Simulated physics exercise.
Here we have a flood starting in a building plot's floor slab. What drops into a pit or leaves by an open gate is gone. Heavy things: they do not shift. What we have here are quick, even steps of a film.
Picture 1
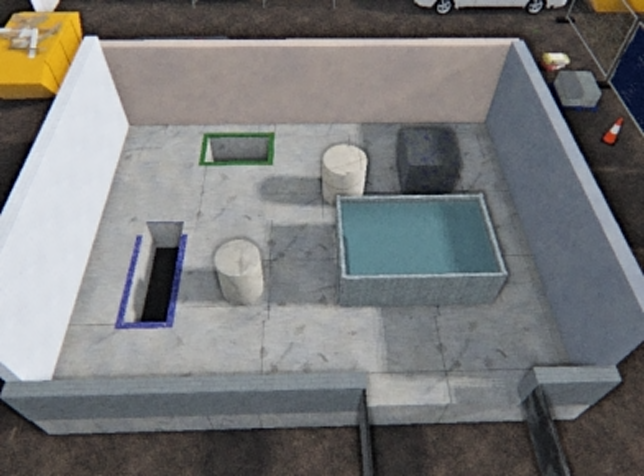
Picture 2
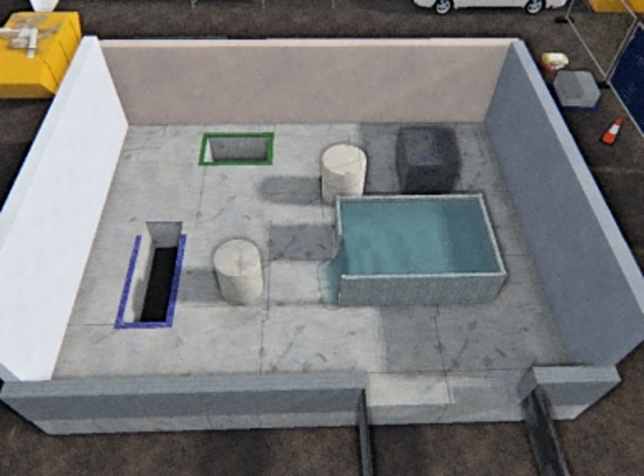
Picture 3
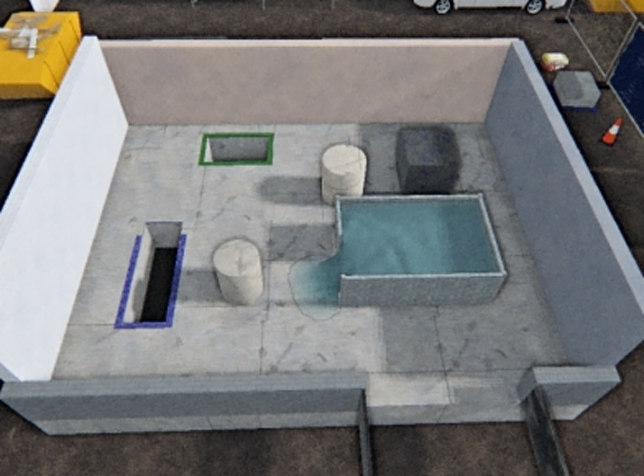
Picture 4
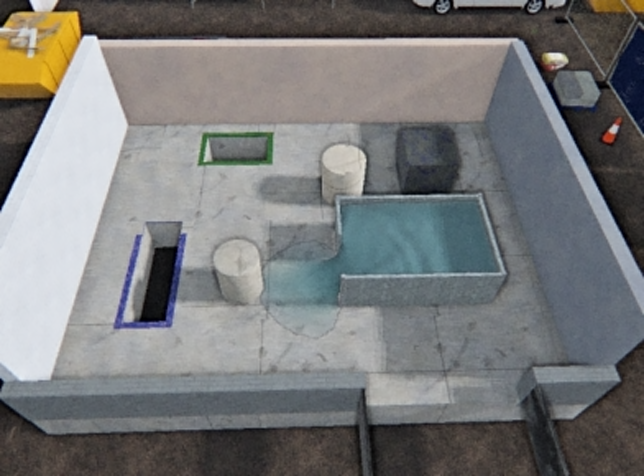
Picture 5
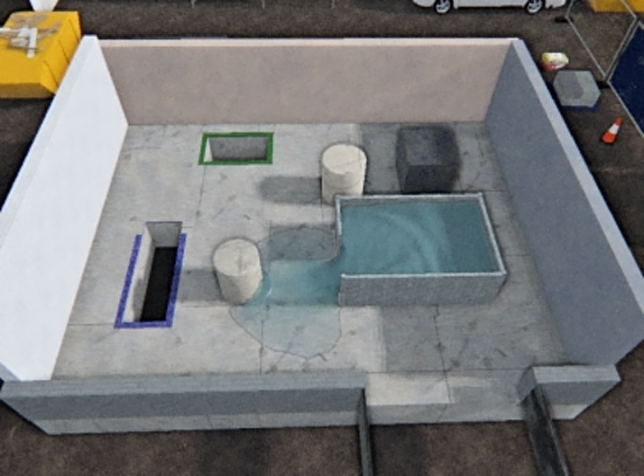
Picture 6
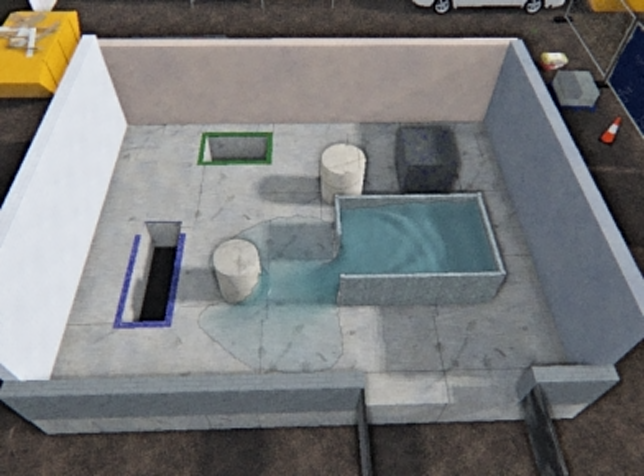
Water pours from a gap in the tank's left side and spreads left around a pale cylinder.
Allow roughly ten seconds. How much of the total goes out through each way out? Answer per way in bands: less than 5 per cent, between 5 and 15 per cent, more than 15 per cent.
Going out through each: The gate, less than 5 per cent; the blue pit, more than 15 per cent; the green pit, more than 15 per cent.
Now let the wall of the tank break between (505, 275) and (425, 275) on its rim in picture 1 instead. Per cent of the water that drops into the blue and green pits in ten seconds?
Per cent: Blue 0, green 0.
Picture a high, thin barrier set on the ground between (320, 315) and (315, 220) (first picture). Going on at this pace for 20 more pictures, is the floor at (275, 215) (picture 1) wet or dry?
Verdict: Dry.
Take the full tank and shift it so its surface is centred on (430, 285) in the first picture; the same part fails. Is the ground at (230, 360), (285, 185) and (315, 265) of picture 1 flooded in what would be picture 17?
Well, first one got wet, second one stays dry, third one stays dry.
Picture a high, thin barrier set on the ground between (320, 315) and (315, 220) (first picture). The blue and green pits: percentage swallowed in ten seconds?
Shares in percent - blue: 4; green: 8.
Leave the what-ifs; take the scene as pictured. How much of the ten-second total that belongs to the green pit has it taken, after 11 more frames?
Share at that point: Close to 0 in a hundred.
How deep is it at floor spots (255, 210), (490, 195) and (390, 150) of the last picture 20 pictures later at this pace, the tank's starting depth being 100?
Estimate: 4, 0, 0 %.
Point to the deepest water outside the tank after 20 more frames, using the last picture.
About (44, 399).
A moment on, water covers 25 % of the floor; the gate 0 %, the blue pit 1 %, the green pit 0 %.
Next, water covers 35 % of the floor; the gate 0 %, the blue pit 2 %, the green pit 0 %.
Then, water covers 50 % of the floor; the gate 0 %, the blue pit 6 %, the green pit 2 %.
Later, water covers 60 % of the floor; the gate 0 %, the blue pit 15 %, the green pit 7 %.
In the end, water covers 65 % of the floor; the gate 1 %, the blue pit 25 %, the green pit 18 %.
